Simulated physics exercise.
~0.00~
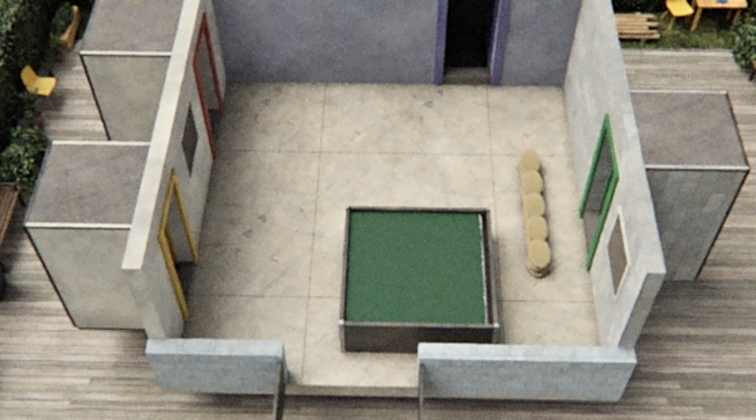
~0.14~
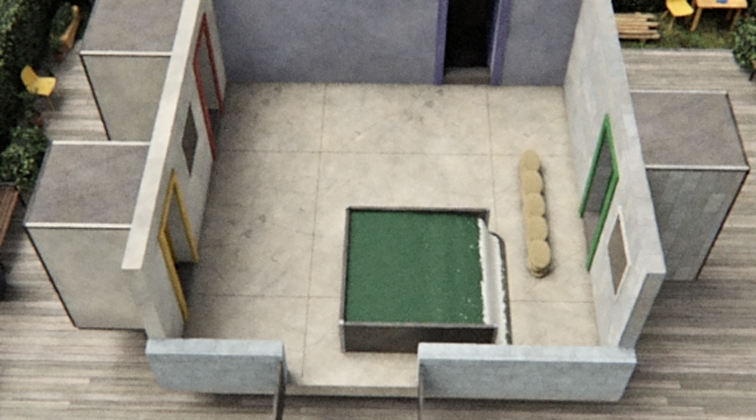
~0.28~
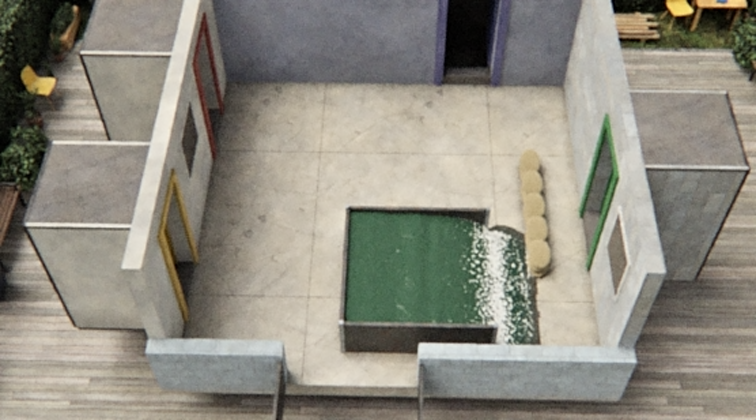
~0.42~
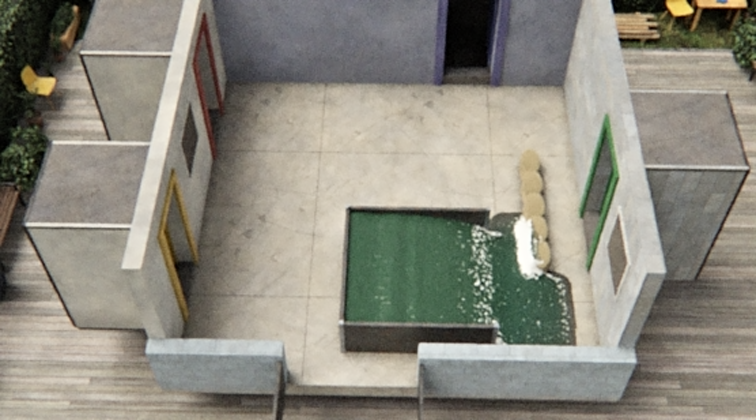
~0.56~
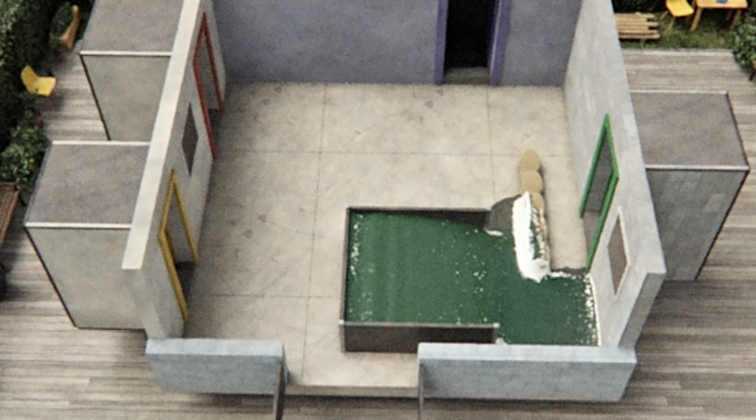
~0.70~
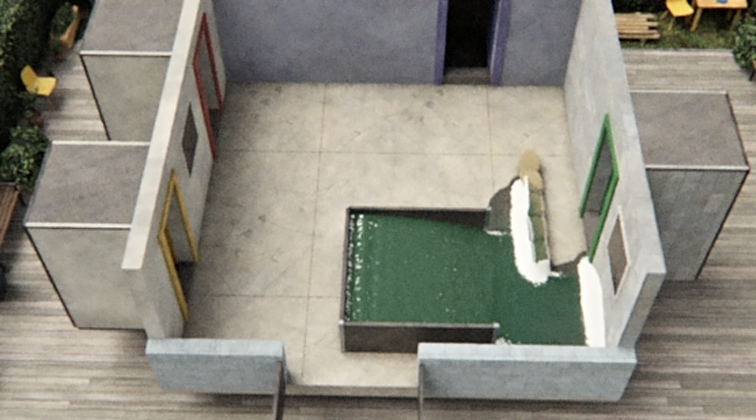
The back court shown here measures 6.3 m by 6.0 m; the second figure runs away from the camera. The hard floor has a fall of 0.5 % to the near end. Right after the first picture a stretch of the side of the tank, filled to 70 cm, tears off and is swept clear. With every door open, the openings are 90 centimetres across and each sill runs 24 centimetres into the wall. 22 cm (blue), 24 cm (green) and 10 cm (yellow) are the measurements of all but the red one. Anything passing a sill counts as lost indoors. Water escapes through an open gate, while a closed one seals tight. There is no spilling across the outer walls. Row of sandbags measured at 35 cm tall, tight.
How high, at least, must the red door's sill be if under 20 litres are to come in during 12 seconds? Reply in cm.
I would say about 12.5 cm.
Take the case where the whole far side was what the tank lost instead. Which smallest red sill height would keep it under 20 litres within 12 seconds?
In that case about 16 cm.
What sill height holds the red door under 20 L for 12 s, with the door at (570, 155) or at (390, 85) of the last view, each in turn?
Minimums: Roughly 10.0 cm and 6.5 cm.
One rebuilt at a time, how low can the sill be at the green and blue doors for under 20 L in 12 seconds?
Close to 15 cm (green) and close to 14.5 cm (blue).
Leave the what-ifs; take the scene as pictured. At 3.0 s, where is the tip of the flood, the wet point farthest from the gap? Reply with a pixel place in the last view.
The farthest wet point sits near (314, 84) in the last view.
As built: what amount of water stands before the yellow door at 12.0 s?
Lab note: Depth approx. 11.0 cm.
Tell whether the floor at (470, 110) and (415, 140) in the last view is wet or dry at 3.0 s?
Note: Point one reached; point two reached.
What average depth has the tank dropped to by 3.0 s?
Averaged depth comes out at about 21 cm.
After 1.4 s water covers 20 % of the floor, deepest (66 cm) near (593, 375); it has not reached the red door.
After 3.0 s water covers 45 % of the floor, deepest (42 cm) near (556, 95); it has not reached the red door.
After 12.0 s water covers 95 % of the floor, deepest (14 cm) near (189, 305); 8 cm at the red door, 2 litres in over its 17 cm sill.
At the red door as built, the water arrived by 4.6 s and peaked near 19 cm at 5.8 s.
With a sill of 10.5 cm, 39 litres would have come in within the 12 s; with 14 cm, 12 litres. So under 20 litres takes about 12.5 cm.
